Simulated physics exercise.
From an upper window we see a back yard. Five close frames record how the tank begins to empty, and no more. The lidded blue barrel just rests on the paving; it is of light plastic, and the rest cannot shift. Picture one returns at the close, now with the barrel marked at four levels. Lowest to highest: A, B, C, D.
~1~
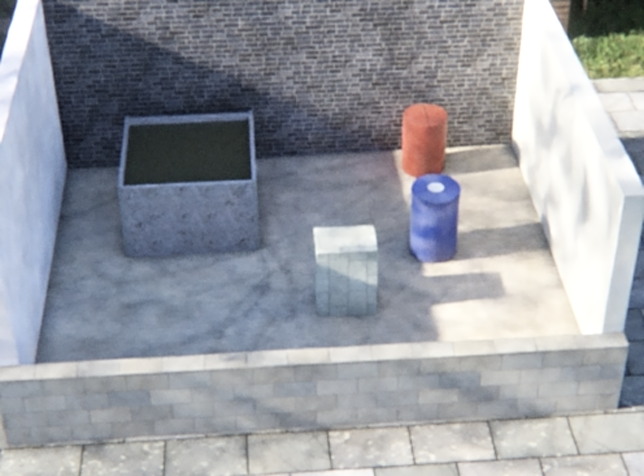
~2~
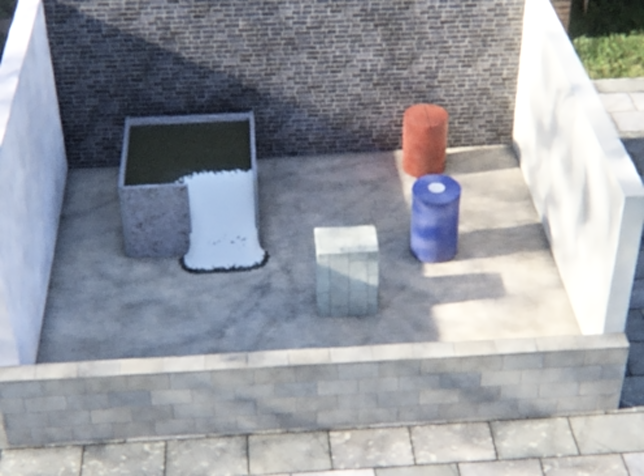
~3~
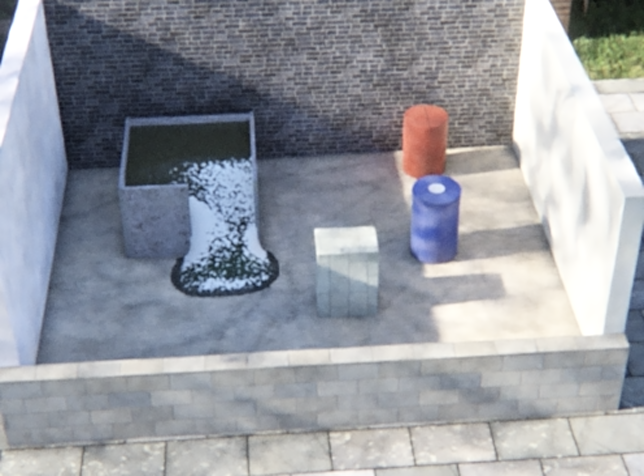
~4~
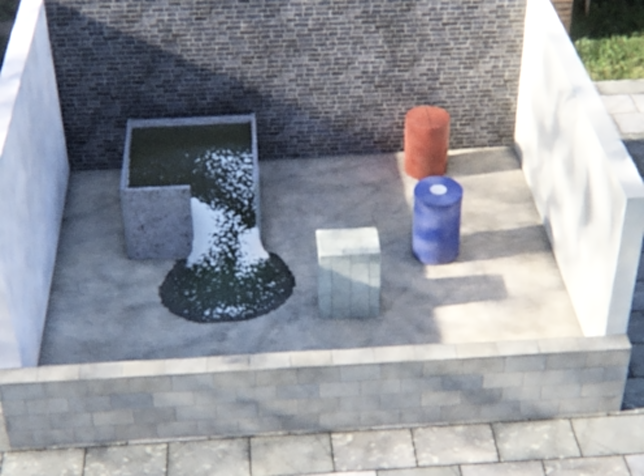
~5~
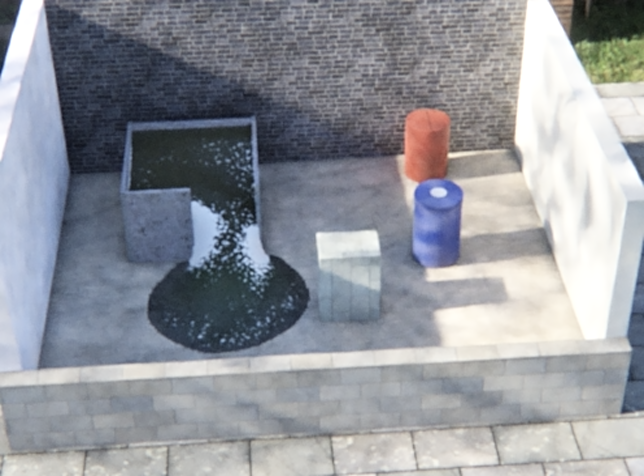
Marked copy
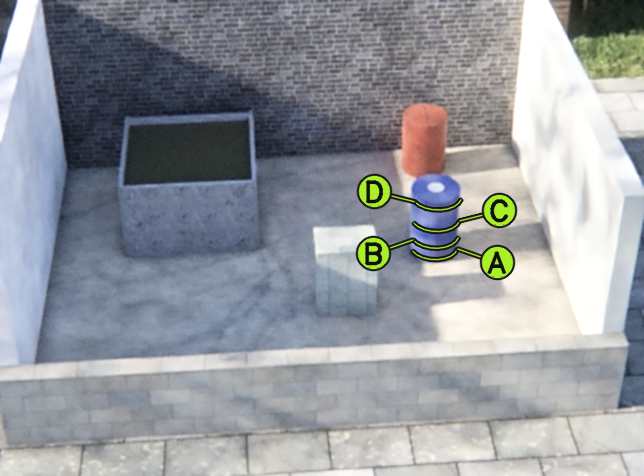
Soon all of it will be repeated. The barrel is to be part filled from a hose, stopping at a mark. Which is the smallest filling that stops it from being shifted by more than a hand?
That is mark A.
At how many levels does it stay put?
All of the four.
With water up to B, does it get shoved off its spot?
No, that is safe.
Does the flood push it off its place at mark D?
No.
On the marked copy, A at (437, 259); B at (438, 248); C at (439, 231); D at (440, 209); from the bottom up A, B, C, D.
For mark A, it does not move.
For mark B, it does not move.
For mark C, it does not move.
For mark D, it does not move.
